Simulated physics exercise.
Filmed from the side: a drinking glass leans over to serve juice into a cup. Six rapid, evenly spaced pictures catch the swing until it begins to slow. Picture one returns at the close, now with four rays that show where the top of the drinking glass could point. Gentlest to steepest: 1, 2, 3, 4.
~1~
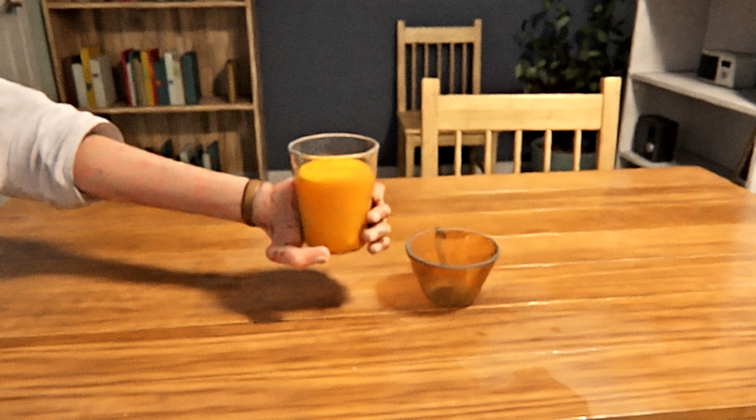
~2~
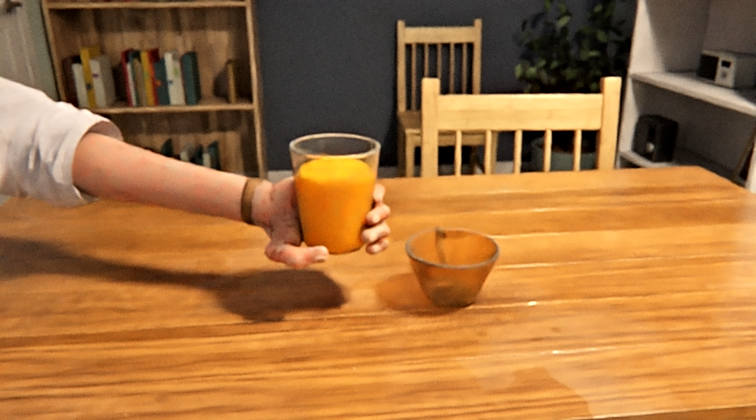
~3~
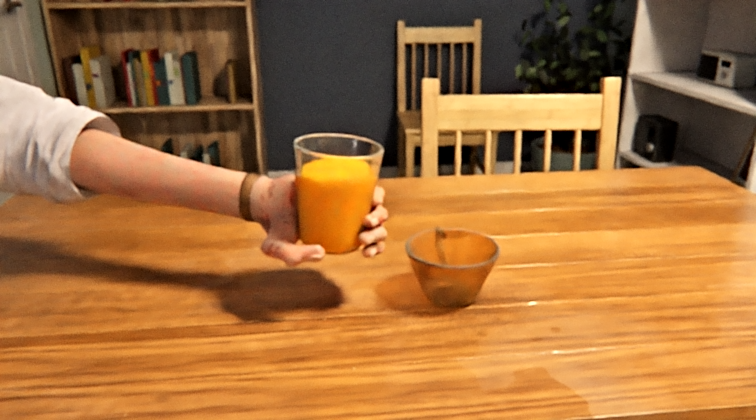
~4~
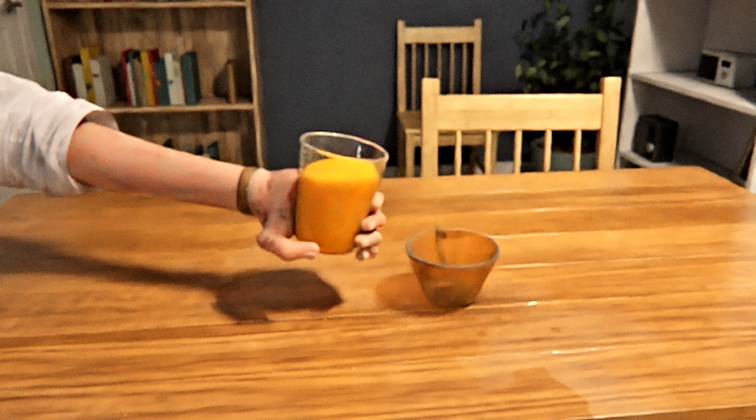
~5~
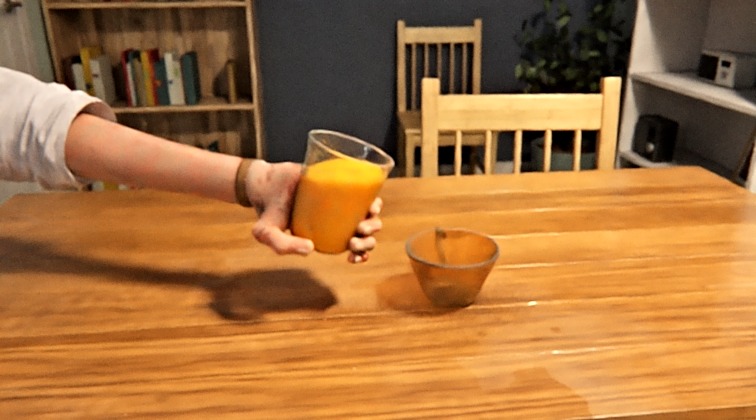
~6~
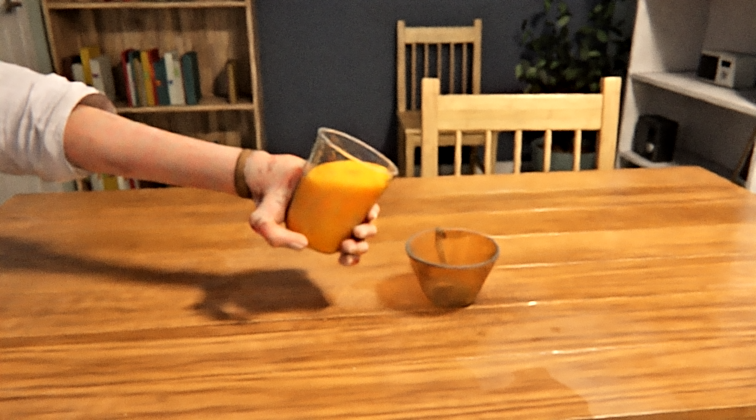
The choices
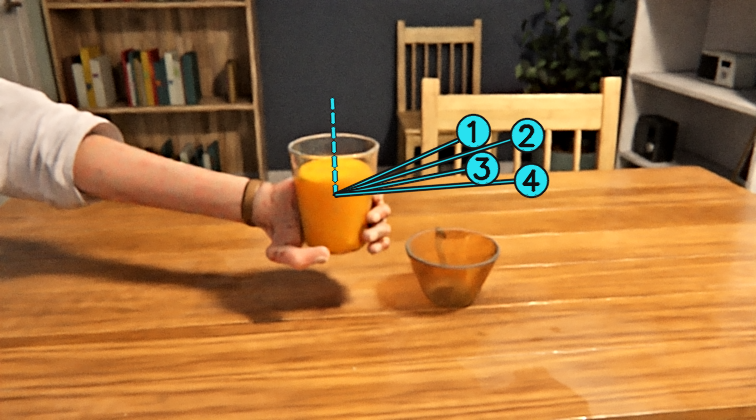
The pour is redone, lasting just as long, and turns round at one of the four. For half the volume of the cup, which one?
I would pick line 1.
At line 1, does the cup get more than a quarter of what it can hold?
Yes, it does.
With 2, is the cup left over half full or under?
Over half.
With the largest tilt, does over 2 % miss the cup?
Yes, it does.
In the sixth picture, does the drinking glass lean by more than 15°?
Yes, it does.
On the marked copy, 1 at (458, 140); 2 at (511, 139); 3 at (465, 169); 4 at (514, 181).
For line 1, the cup ends with about 49 % of what it can hold.
For line 2, the cup ends with about 64 % of what it can hold; 4 % of the juice is spilt.
For line 3, the cup ends with about 65 % of what it can hold; 16 % of the juice is spilt.
For line 4, the cup ends with about 63 % of what it can hold; 30 % of the juice is spilt.
